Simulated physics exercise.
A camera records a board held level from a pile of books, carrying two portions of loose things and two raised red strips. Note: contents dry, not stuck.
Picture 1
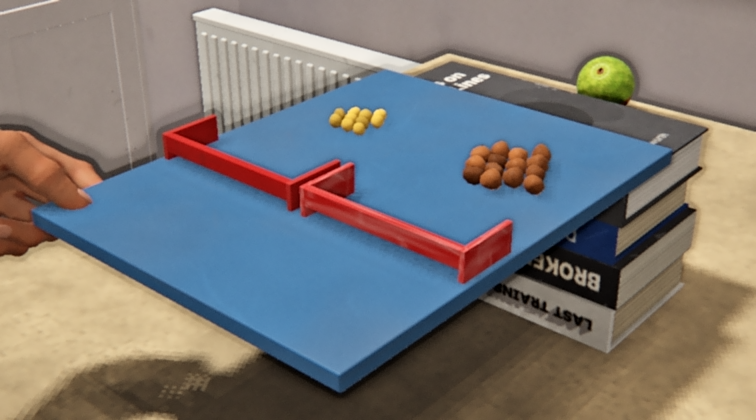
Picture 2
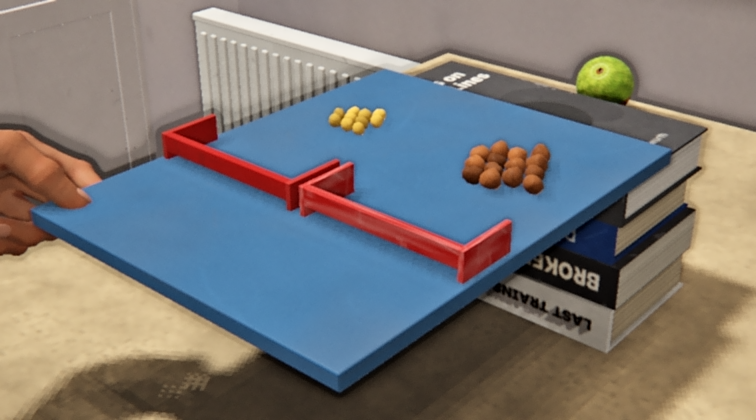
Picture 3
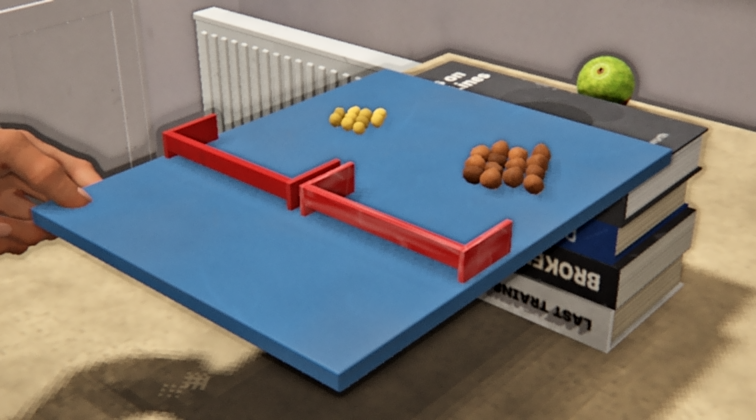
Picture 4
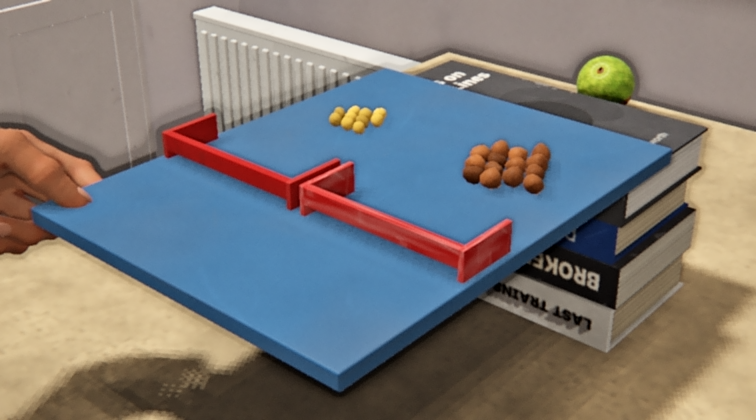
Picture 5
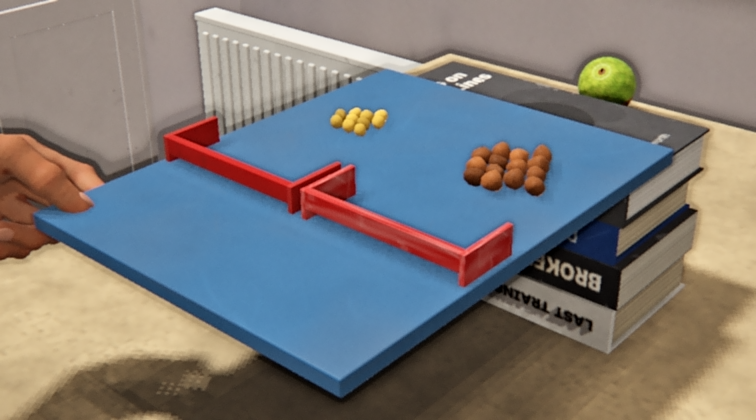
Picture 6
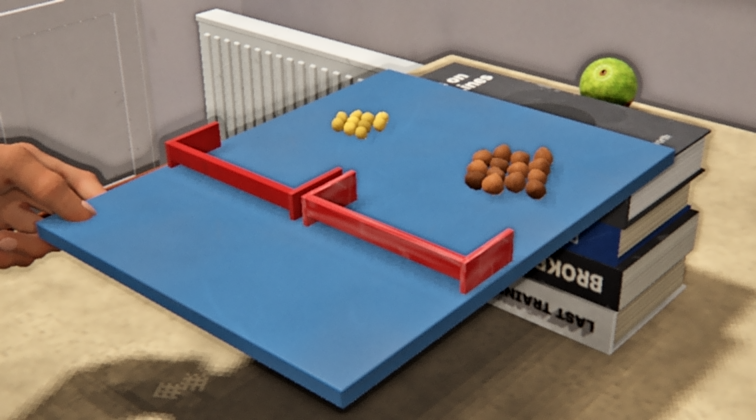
In a room with a pale wall and a white radiator, a tabletop is seen from slightly above. A blue board lies across stacked books topped by a green fruit at right, carrying small yellow balls at the back, larger brown ones nearer, and two red barriers. A hand at left holds the board nearly still, then lowers that end very slightly, while the balls keep their places.
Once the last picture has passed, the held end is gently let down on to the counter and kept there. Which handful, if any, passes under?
I'd bet the front handful stays caught, I'd bet the back handful stays caught.
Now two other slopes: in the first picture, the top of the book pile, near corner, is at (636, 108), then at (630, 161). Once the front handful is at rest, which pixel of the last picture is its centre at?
Centre at rest: First case roughly (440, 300), second case roughly (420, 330).
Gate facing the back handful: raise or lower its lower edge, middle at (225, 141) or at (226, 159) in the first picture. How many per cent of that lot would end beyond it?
About 100 %, then 100 %.
Then, 0.37 s later than the last frame, board sloping at 10°; front handful where it was; back handful where it was.
Then, 0.84 s later than the last frame, board sloping at 20°; front handful has reached its gate; back handful on its way down.
Then, 1.35 s later than the last frame, board resting at 29°; front handful has reached its gate; back handful has reached its gate.
When it is over, board resting at 29°; front handful gathered behind its gate; back handful gathered behind its gate.
